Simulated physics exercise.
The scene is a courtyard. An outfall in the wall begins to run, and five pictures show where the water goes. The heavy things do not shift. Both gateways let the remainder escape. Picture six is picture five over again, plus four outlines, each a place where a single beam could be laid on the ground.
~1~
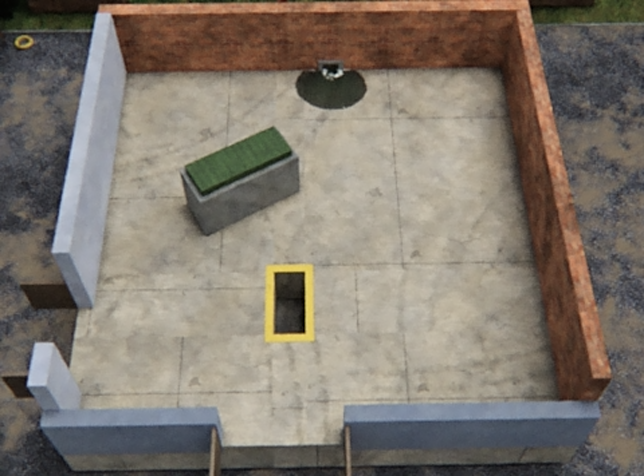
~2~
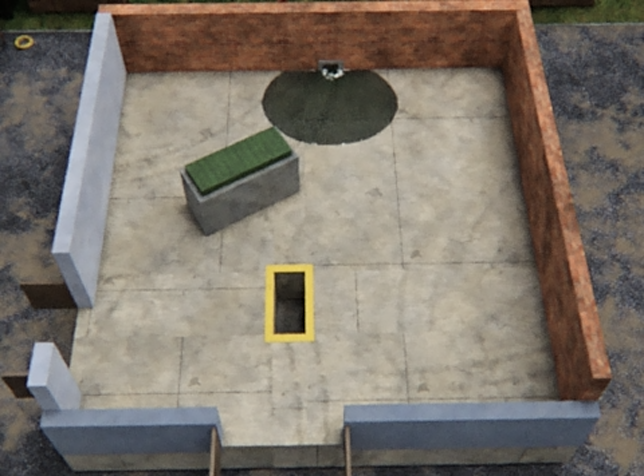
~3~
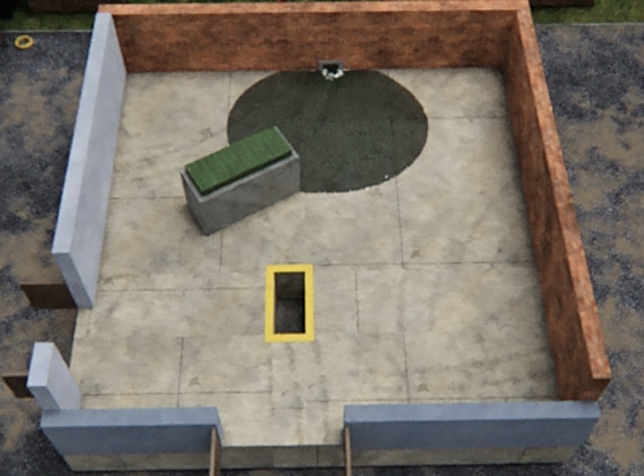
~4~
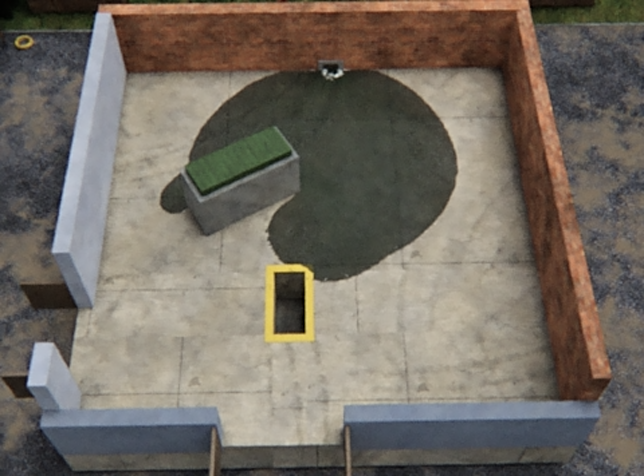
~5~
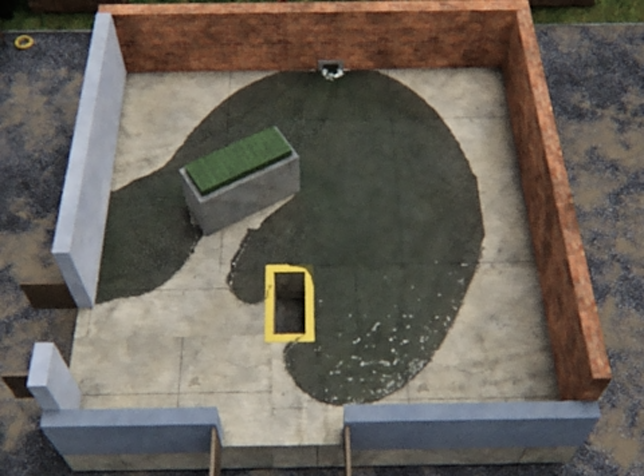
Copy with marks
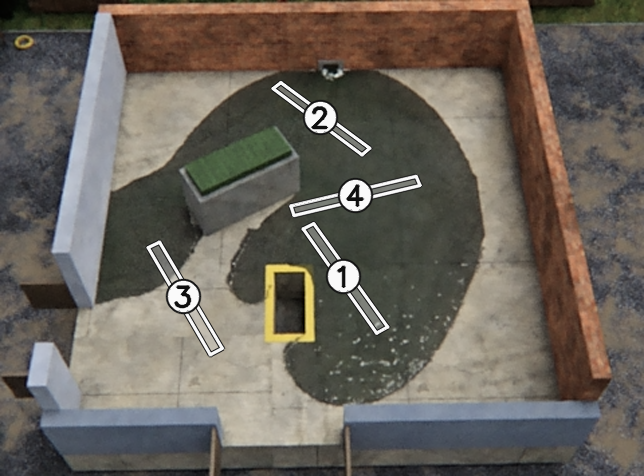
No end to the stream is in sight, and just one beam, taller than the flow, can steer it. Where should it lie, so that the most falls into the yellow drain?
The best spot is 3.
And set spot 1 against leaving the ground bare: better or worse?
Spot 1 is worse.
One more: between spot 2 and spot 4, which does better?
The answer is 4.
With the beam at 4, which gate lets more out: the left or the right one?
The right gate.
On the marked copy, 1 from (308, 226) to (382, 330); 2 from (276, 85) to (365, 151); 3 from (153, 244) to (216, 351); 4 from (292, 210) to (418, 180).
With 1, about 5 % of the stream goes into the yellow drain, about 92 % out by the gates.
With 2, about 4 % of the stream goes into the yellow drain, about 91 % out by the gates.
With 3, about 18 % of the stream goes into the yellow drain, about 79 % out by the gates.
With 4, about 7 % of the stream goes into the yellow drain, about 90 % out by the gates.
